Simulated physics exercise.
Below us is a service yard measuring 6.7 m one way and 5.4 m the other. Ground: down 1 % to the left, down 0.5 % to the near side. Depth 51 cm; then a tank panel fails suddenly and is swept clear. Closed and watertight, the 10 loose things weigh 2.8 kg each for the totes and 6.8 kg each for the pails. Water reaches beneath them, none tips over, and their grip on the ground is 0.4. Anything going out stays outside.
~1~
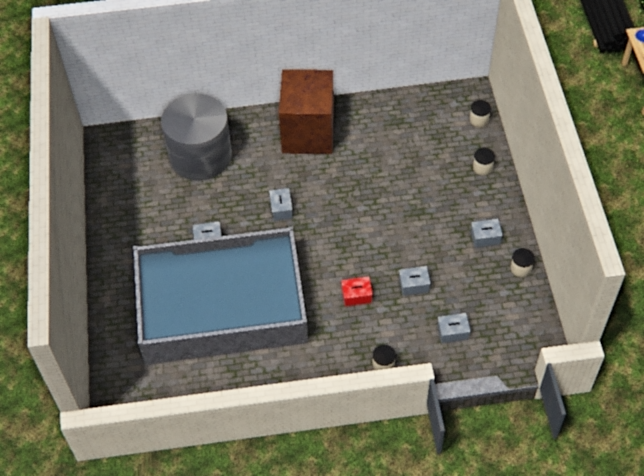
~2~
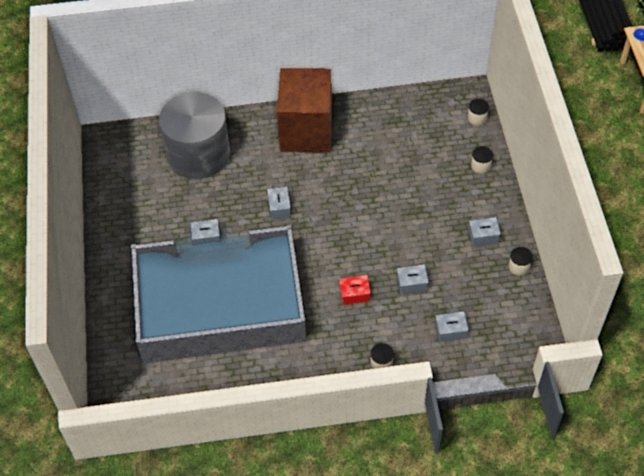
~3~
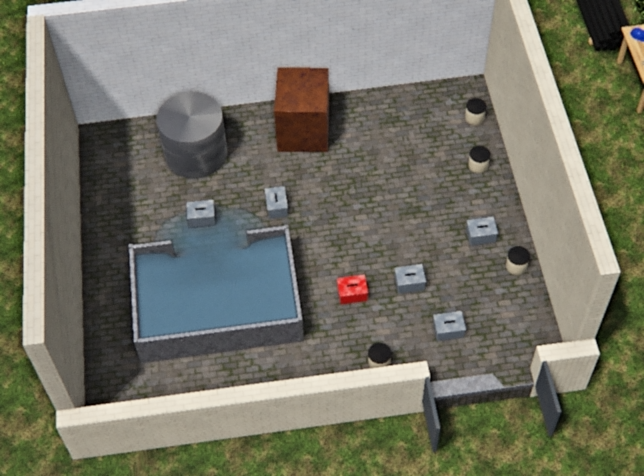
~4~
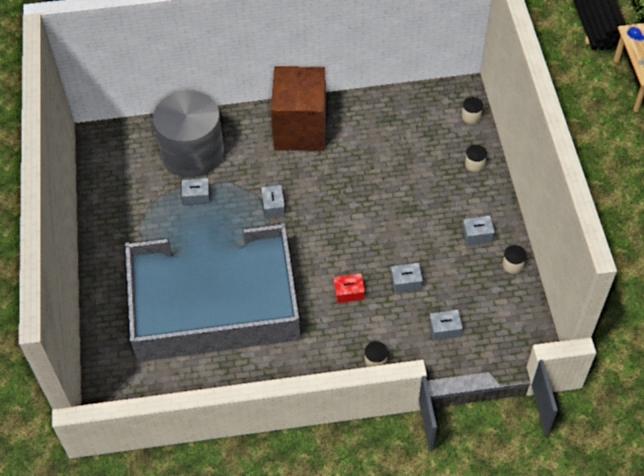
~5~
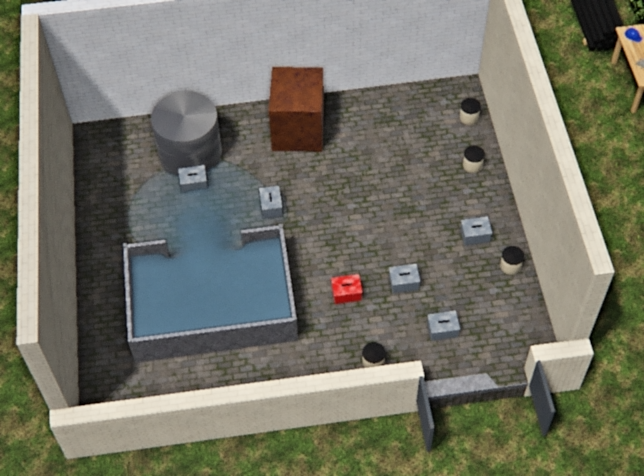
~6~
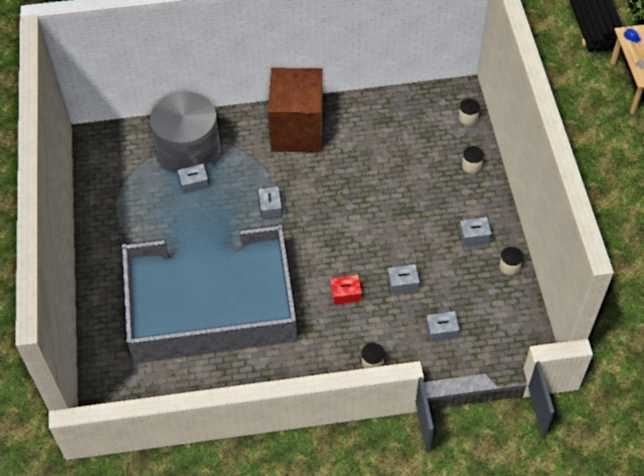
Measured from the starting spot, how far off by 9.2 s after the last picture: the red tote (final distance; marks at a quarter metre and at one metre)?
The red tote goes a moderate distance.
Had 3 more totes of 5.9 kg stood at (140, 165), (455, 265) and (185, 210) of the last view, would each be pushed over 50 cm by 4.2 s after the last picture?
Taking them in order: Far enough, not far enough and far enough.
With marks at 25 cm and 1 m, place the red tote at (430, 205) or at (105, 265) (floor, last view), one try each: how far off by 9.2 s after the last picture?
Taken in turn, it is carried a long way and then is carried a long way.
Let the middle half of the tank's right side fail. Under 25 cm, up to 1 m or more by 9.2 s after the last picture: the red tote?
Afterwards the red tote is carried a long way.
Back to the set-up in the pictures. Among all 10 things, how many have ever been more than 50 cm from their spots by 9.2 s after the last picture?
6.
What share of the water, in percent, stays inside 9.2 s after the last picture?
I'd say some 98 percent hasn't gone yet.
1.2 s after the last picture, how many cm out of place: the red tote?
Displacement by then near 0 cm.
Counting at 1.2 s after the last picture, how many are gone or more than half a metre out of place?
My count gives 2.
Then, 1.2 s after the last picture the red tote is near (346, 286), 0.0 m from its start, aground; 0 of 10 are out; 1 afloat.
Then, 3.8 s after the last picture the red tote is near (346, 286), 0.0 m from its start, aground; 0 of 10 are out; 1 afloat.
Then, 6.2 s after the last picture the red tote is near (346, 286), 0.0 m from its start, aground; 0 of 10 are out; 3 afloat.
Then, 9.2 s after the last picture the red tote is near (335, 318), 0.6 m from its start, afloat; 1 of 10 are out; 4 afloat.
